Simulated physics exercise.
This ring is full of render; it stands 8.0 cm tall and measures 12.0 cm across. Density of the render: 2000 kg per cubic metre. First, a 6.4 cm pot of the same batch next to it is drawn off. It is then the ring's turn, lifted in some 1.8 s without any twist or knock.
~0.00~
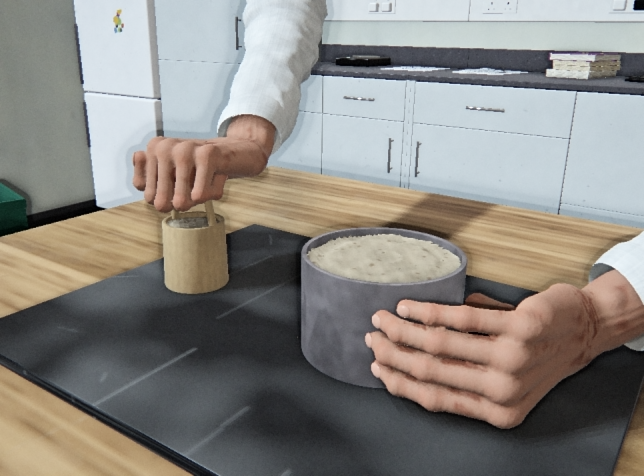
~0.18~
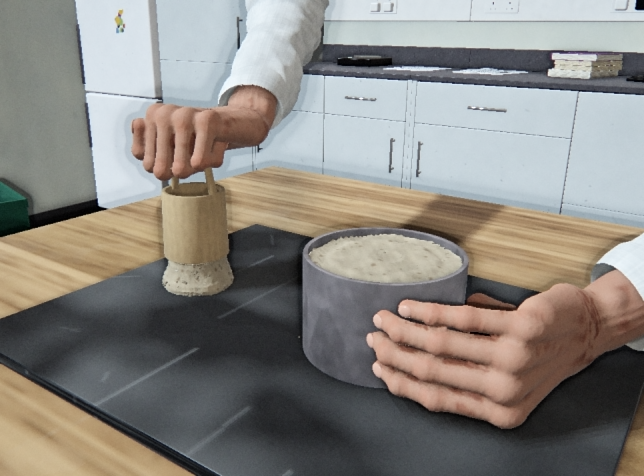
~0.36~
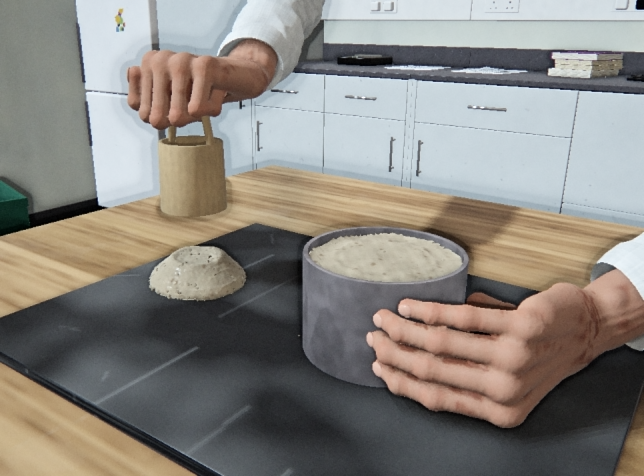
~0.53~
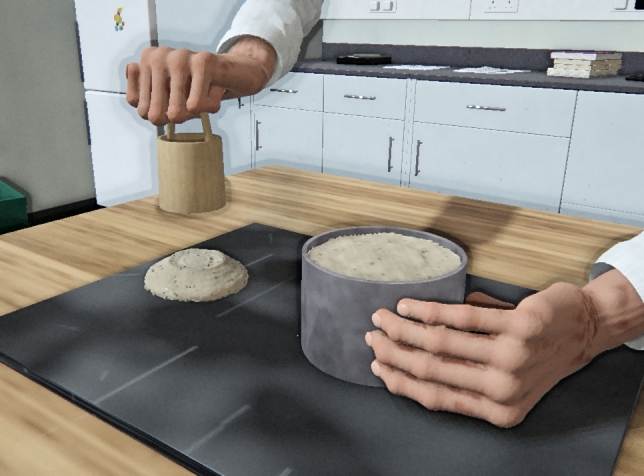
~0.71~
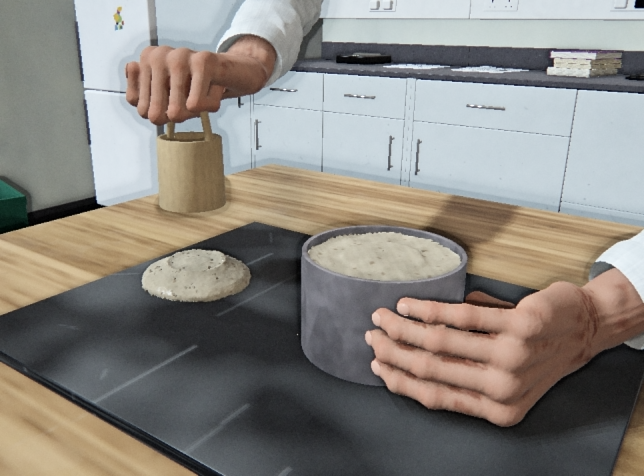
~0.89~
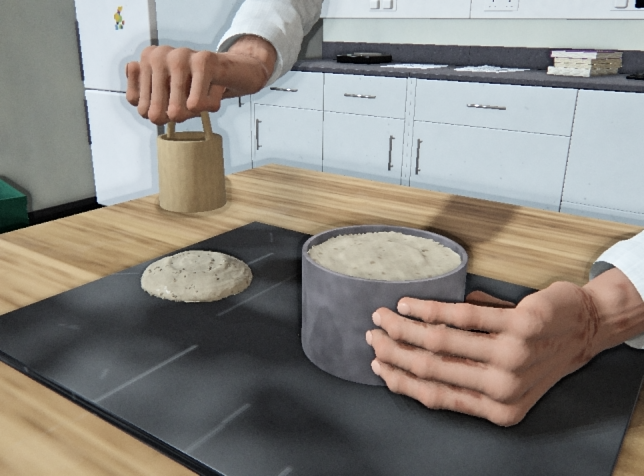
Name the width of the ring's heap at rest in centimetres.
It comes to about 24.3 cm.
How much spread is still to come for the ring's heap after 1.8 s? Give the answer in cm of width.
I'd say around 2.5 centimetres.
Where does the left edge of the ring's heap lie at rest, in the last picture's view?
Position: Around (231, 351).
After 1.3 s, the ring is up 1.6 cm; the render has come down 0.4 cm to 7.6 cm and is 14 cm wide.
After 1.8 s, the ring is up 5.1 cm; the render has come down 4.3 cm to 3.7 cm and is 22 cm wide.
After 2.2 s, the ring is up 7.9 cm; the render has come down 4.7 cm to 3.3 cm and is 23 cm wide.
After 2.8 s, the ring is clear; the render has come down 4.7 cm to 3.3 cm and is 24 cm wide.
After 3.6 s, at rest, the ring is clear; the render has come down 4.8 cm to 3.2 cm and is 24 cm wide.
